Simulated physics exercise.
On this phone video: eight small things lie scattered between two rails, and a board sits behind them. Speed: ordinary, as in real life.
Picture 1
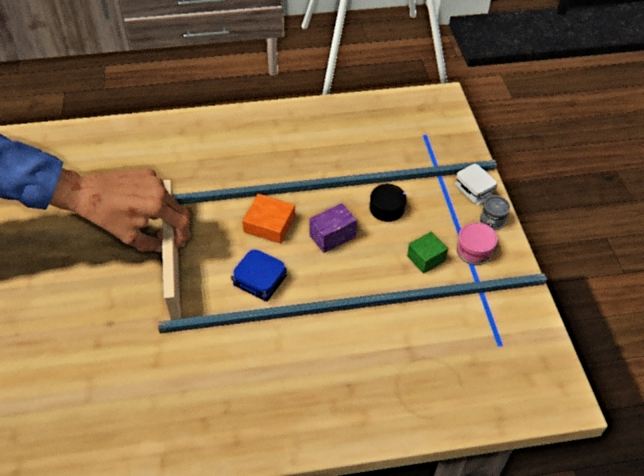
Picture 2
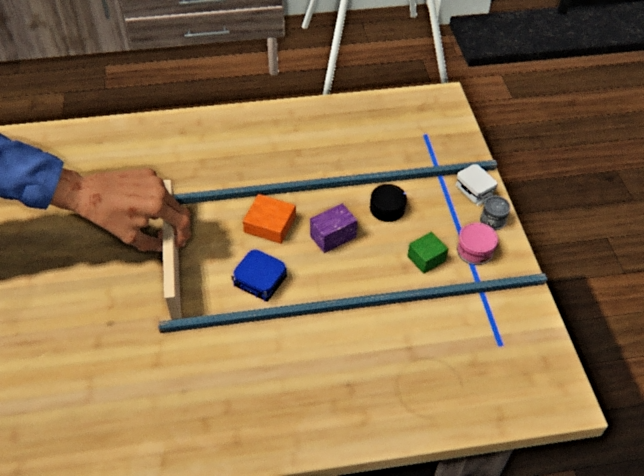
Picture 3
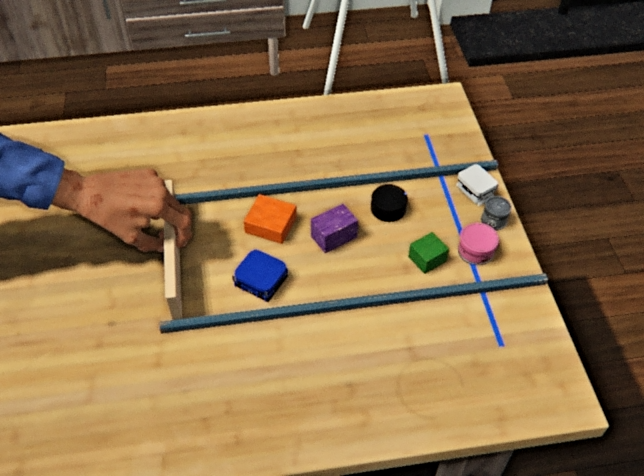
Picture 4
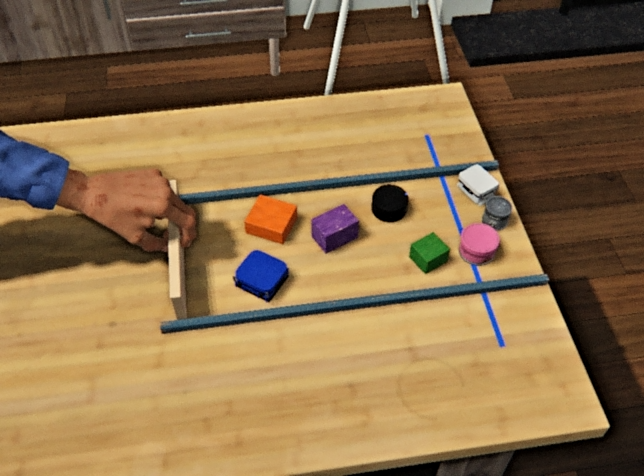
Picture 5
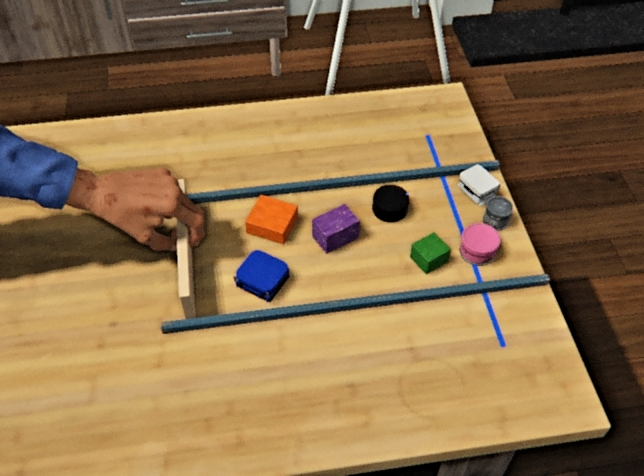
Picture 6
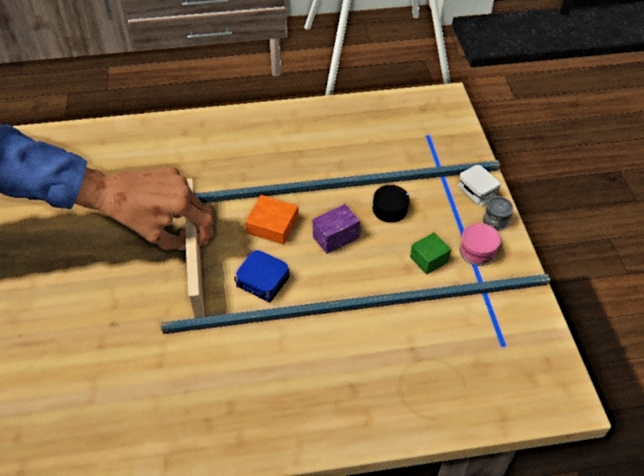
A hand slides an upright wooden board slightly right between two rails, while the scattered blocks and round items ahead stay still.
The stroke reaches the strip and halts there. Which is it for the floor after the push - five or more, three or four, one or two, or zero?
The count that falls off is a single one or a pair.
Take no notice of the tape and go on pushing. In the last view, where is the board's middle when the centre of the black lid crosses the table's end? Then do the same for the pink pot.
The black lid puts it at (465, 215), the pink pot at (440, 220).
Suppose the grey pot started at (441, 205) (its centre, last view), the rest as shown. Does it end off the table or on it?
Result: It stays aboard.
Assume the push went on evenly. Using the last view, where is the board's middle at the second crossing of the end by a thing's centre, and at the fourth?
At (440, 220) for the second, at (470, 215) for the fourth.
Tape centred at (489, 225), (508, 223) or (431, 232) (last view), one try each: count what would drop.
It would be 5, 8 and 0.
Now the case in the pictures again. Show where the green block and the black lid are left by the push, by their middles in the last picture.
Around (527, 247), then around (508, 190).
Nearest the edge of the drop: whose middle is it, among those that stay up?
The black lid.
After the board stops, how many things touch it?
It is in contact with 3.
Soon after, none off yet; grey pot at rest near (498, 214); white case at rest near (478, 186); pink pot at rest near (480, 245).
In the end, the number that fall off is one or two; gone, pink pot and white case.
